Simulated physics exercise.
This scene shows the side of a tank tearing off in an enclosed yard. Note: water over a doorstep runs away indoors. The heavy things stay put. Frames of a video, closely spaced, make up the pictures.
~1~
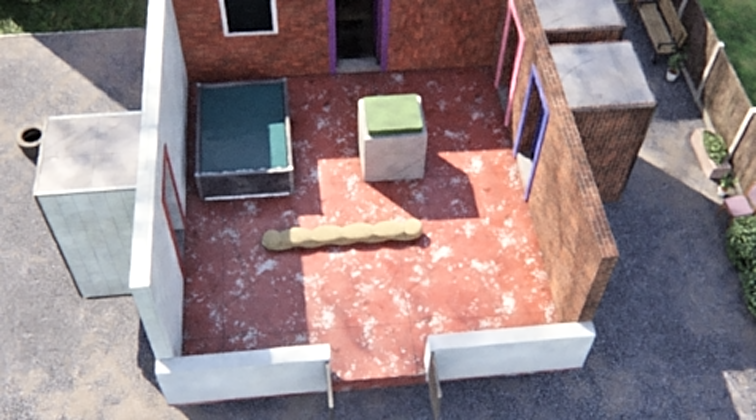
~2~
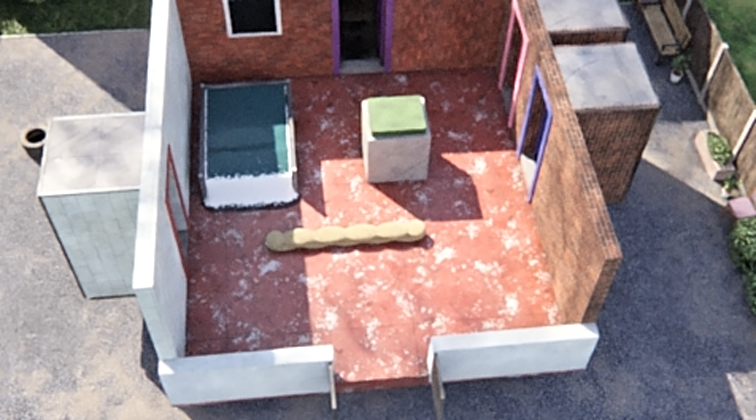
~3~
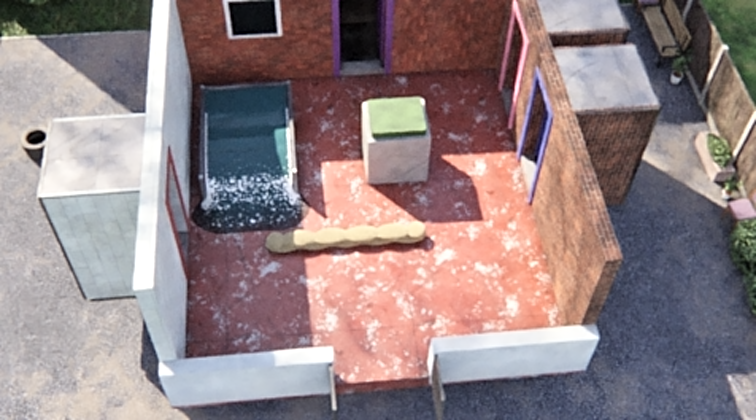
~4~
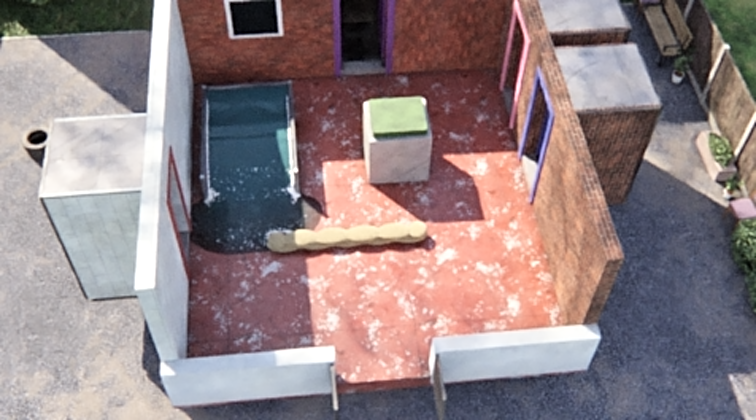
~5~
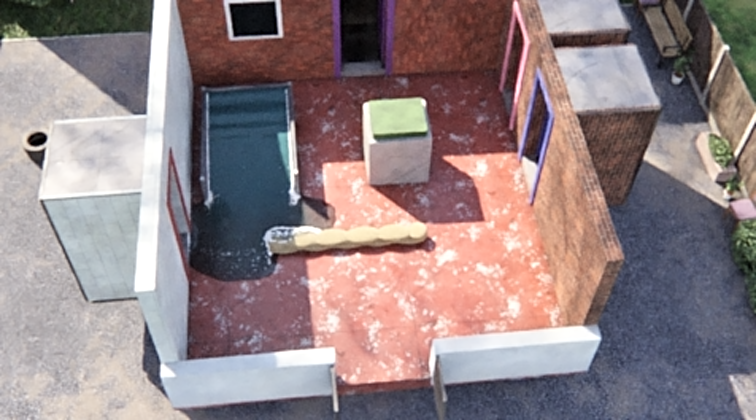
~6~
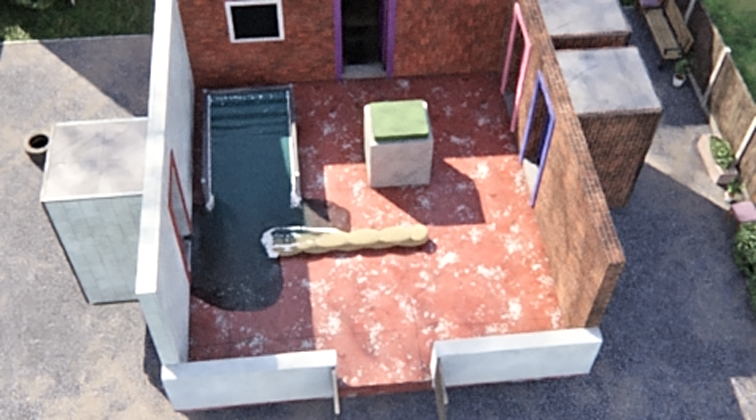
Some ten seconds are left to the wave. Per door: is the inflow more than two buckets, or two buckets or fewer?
As I see it, pink door: No more than two buckets. Red door: More than two buckets. Purple door: No more than two buckets. Blue door: No more than two buckets.
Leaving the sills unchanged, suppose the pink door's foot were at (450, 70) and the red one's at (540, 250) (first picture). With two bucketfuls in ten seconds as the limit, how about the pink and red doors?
Put simply, the pink door comes up short and the red door tops the mark.
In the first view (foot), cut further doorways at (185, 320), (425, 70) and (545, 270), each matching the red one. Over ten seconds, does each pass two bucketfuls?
Exceeds the limit; falls short; exceeds the limit.
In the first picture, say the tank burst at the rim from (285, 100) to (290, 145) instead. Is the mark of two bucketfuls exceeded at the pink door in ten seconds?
At the pink door, the inflow beats the threshold.
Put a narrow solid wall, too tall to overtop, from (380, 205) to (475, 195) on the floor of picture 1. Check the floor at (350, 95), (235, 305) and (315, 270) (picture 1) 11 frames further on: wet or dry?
Results in order: Bone-dry / swamped / swamped.
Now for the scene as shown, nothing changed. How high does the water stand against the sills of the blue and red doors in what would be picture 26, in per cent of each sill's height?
I reckon it's around 60 and then 200 per cent.
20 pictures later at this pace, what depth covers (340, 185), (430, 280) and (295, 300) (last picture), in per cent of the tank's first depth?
The three come to near 2, 2 and 6 per cent respectively.
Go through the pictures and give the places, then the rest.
The first picture shows still water in the water tank at (243, 129).
In the second picture, water pours out at (250, 188) and has run to (207, 206).
In the third picture, the front is at (197, 214), out from the gap at (250, 191).
In the fourth picture, the front is at (204, 244), out from the gap at (252, 191).
In the fifth picture, water pours out at (252, 193) and has run to (222, 276).
In the sixth picture, water pours out at (253, 195) and has run to (245, 308).
A moment on, water covers 25 % of the floor; the pink door not reached, the red door under two buckets in, the purple door not reached, the blue door not reached.
Next, water covers 35 % of the floor; the pink door not reached, the red door over two buckets in, the purple door not reached, the blue door not reached.
Then, water covers 45 % of the floor; the pink door not reached, the red door over two buckets in, the purple door not reached, the blue door wet at the sill, nothing in.
Later, water covers 65 % of the floor; the pink door wet at the sill, nothing in, the red door over two buckets in, the purple door wet at the sill, nothing in, the blue door wet at the sill, nothing in.
In the end, water covers 80 % of the floor; the pink door wet at the sill, nothing in, the red door over two buckets in, the purple door wet at the sill, nothing in, the blue door wet at the sill, nothing in.
